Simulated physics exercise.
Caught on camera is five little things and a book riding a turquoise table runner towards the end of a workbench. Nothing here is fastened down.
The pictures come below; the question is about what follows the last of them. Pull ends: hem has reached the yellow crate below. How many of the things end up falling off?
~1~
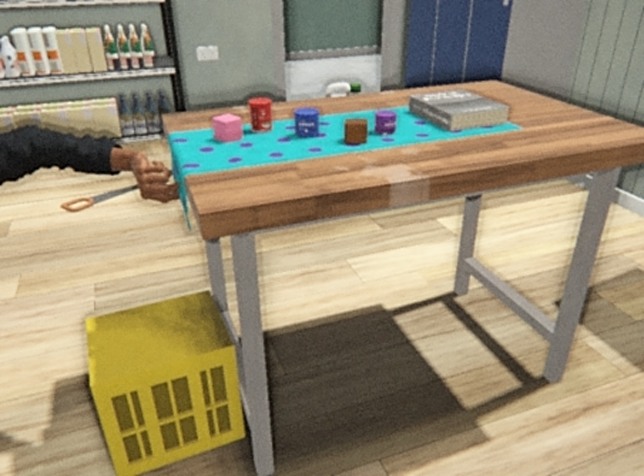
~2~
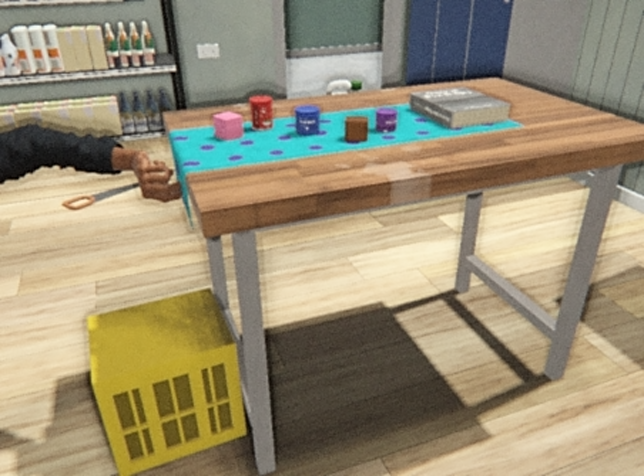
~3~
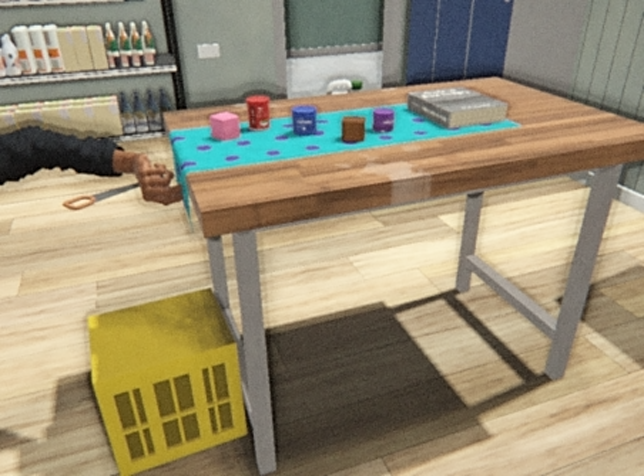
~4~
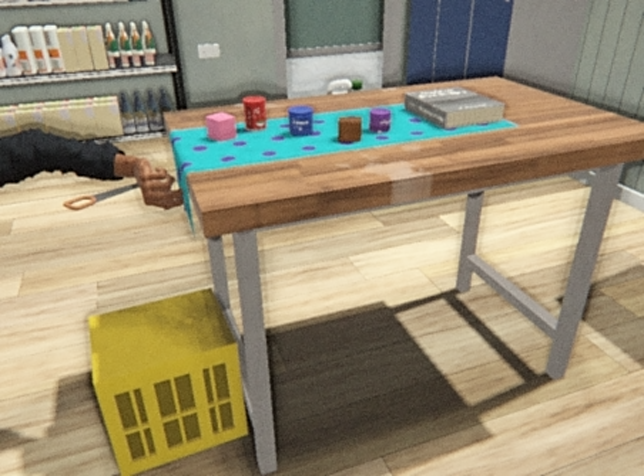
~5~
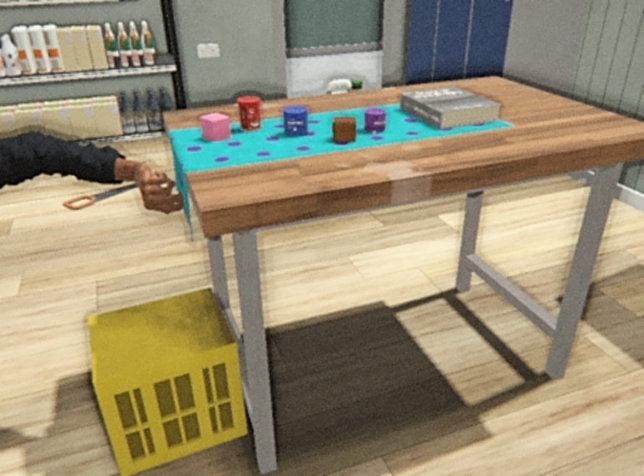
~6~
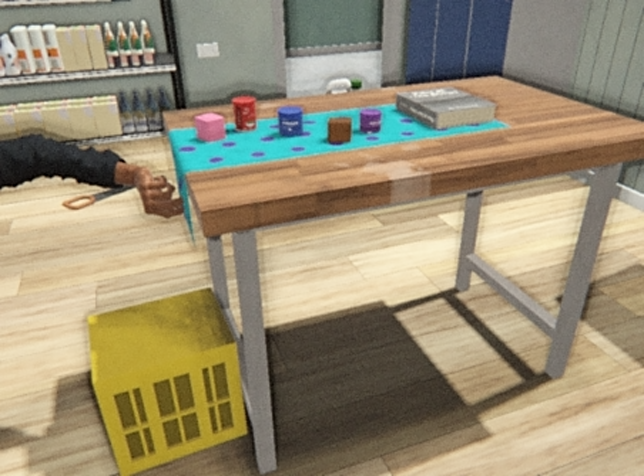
The count of things that fall is three.
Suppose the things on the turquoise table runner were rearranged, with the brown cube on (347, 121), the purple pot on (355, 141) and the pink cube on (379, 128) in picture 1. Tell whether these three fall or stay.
The brown cube keeps its place on top, the purple pot stays on, the pink cube stays on.
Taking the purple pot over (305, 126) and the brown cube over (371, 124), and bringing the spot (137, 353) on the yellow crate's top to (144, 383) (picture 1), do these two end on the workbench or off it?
Purple pot: Lost; brown cube: Safe.
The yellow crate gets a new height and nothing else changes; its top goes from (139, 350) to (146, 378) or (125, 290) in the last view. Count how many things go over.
4 and 1.
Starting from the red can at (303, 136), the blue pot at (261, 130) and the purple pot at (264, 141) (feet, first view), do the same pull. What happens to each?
Record - red can lost; blue pot lost; purple pot lost.
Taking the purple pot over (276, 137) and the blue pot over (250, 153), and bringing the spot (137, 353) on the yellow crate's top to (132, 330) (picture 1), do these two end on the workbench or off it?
Purple pot is gone, blue pot is gone.
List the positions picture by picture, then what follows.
In the first picture, hem (191, 231); pink cube (227, 118); red can (260, 101); blue pot (307, 111); brown cube (356, 121); purple pot (386, 113); top of the crate (137, 353).
In the second picture, hem (194, 230); pink cube (227, 116).
In the third picture, hem (193, 233); red can (258, 99).
In the fourth picture, hem (195, 237); blue pot (300, 109); top of the crate (140, 351).
In the fifth picture, hem (193, 242); brown cube (345, 119).
In the sixth picture, hem (195, 246); pink cube (209, 117); red can (244, 100); blue pot (290, 110); brown cube (340, 120); purple pot (371, 111).
Soon after, hem near (191, 265); pink cube gone.
After that, hem near (195, 295); pink cube and red can gone.
And then, hem on the crate; pink cube, red can and blue pot gone.
In the end, hem on the crate; pink cube, red can and blue pot gone. It carries off three.
